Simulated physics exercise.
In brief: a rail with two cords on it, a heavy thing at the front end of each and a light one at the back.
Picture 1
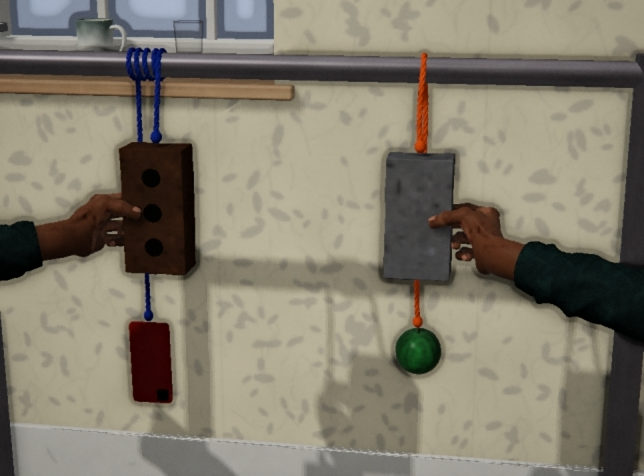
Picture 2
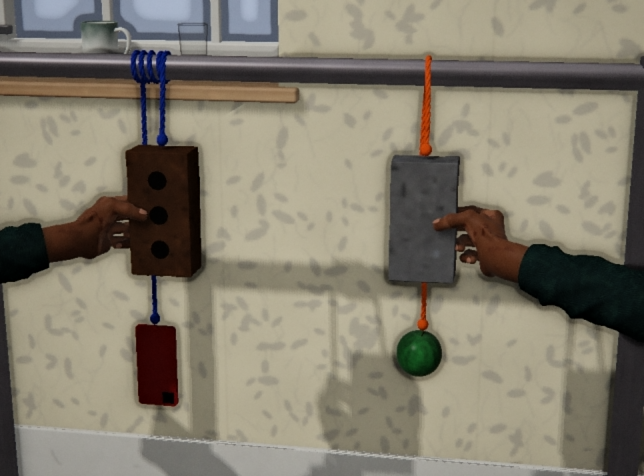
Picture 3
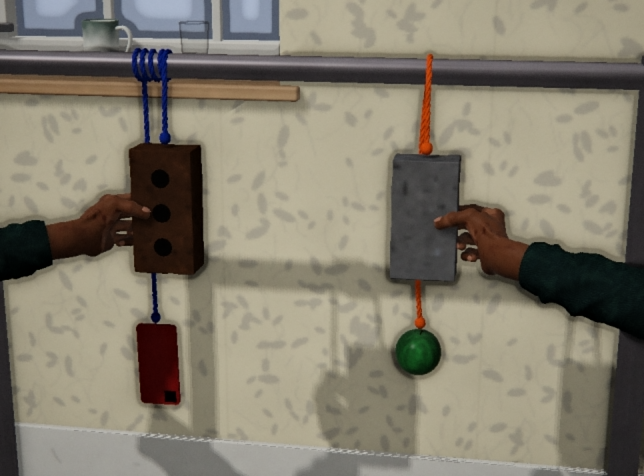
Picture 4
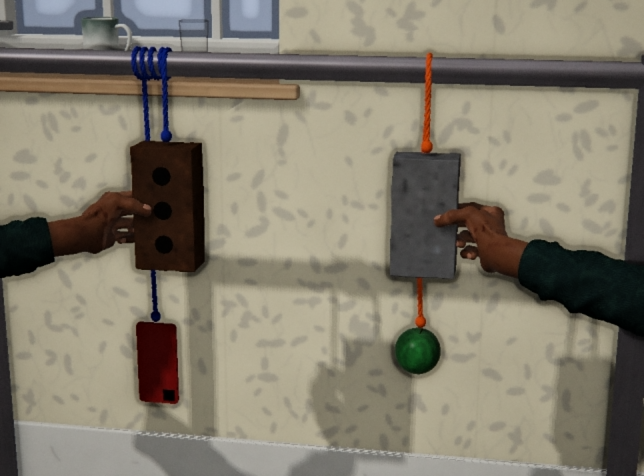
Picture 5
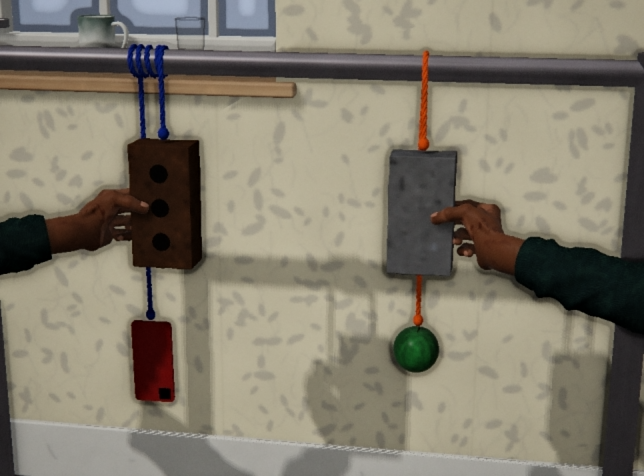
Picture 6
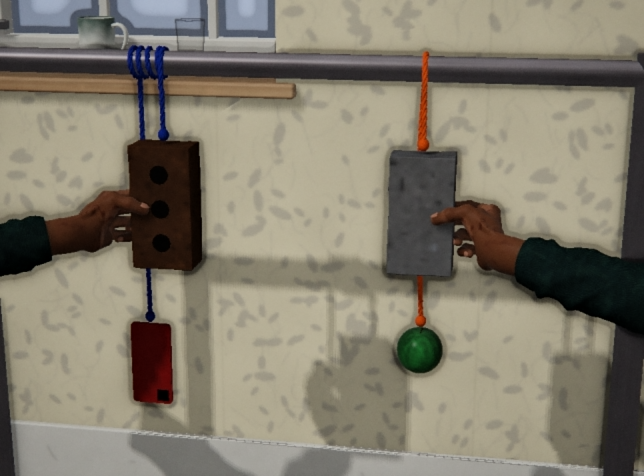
Barely anything moves beyond a slight sway of the two hanging cords and a small drift of the view, seen from the front, facing a rail before a leaf-patterned wall below a window. On the left, a blue cord looped round the rail holds a brown brick above a red phone; on the right, an orange cord holds a grey block above a green ball. A dark-sleeved hand stays against each block throughout.
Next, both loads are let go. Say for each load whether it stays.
The brick stays; the paver does not stay.
Then, 0.56 s past the final frame, brick still up near (167, 195); paver on the floor.
Then, 0.94 s past the final frame, brick still up near (173, 193); paver on the floor.
When it is over, brick still up near (168, 193); paver on the floor. The brick stays hanging and the paver drops.
